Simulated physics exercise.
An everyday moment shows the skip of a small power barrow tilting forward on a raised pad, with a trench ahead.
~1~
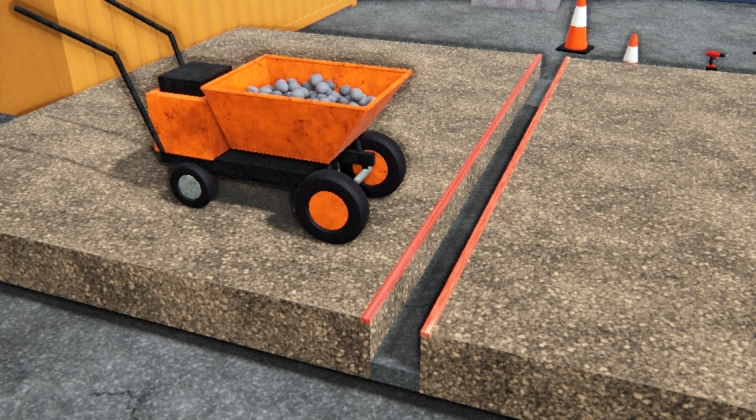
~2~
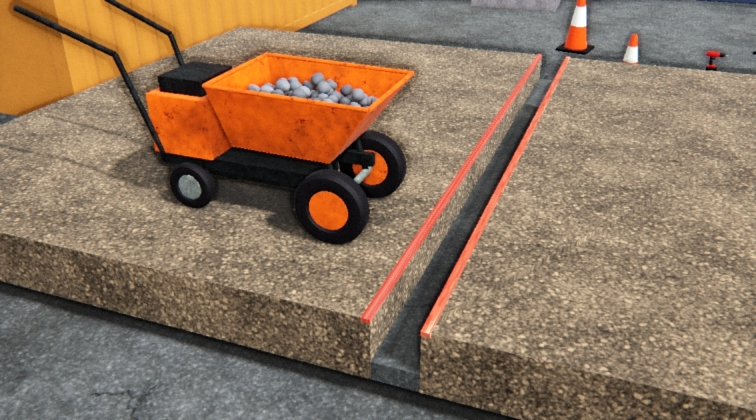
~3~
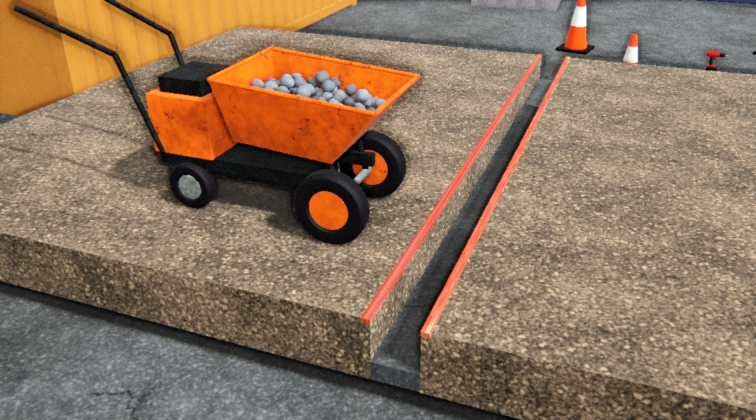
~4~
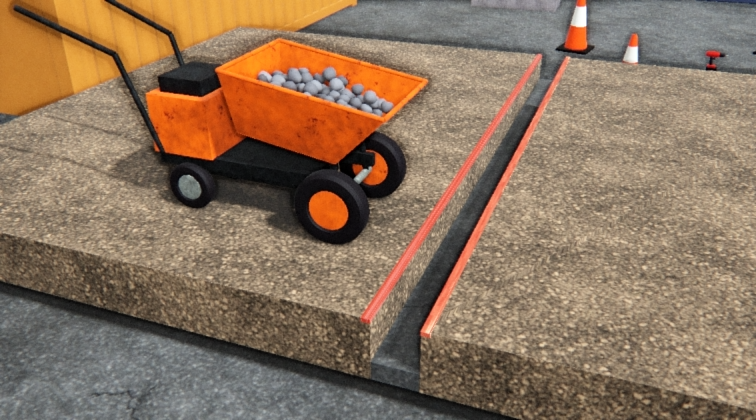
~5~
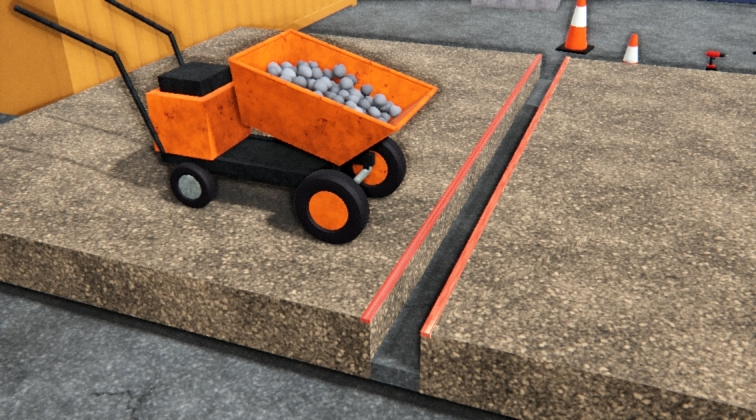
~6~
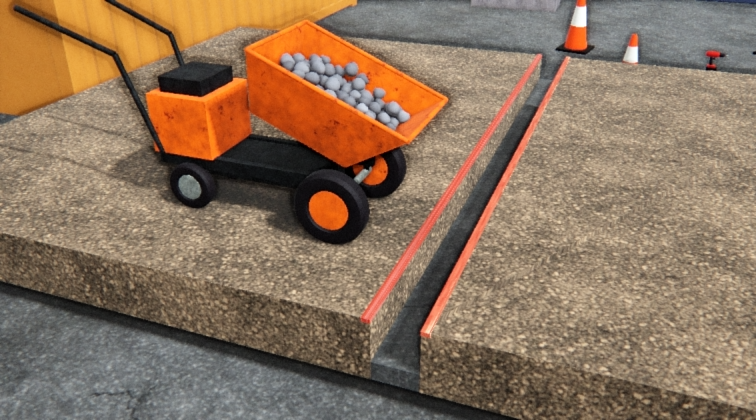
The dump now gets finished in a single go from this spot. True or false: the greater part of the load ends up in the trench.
False.
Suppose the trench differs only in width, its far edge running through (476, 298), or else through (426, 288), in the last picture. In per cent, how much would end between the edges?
I'd expect close to 80 in a hundred and then close to 0 in a hundred.
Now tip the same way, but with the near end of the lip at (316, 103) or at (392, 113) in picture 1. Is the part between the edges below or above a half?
Position 1 exceeds half; position 2 falls short of half.
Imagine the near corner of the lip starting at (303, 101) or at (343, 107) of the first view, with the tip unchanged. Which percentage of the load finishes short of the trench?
Position 1: Near 20 %; position 2: Near 0 %.
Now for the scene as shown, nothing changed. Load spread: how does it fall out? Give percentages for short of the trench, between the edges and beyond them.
Short: 0; between: 20; beyond: 55 per cent.
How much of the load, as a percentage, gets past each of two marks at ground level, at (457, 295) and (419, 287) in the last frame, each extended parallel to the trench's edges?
First some 50, then 70 per cent.
Just after the last frame, skip tipped steeply; every one in the skip.
A moment on, skip tipped right over; the larger part in the skip; just a few in or heaped over the trench; roughly a quarter beyond it; just a few falling.
Further on, skip tipped right over; roughly a quarter in the skip; roughly a quarter in or heaped over the trench; roughly half beyond it.
When it is over, skip tipped right over; roughly a quarter in the skip; roughly a quarter in or heaped over the trench; roughly half beyond it.
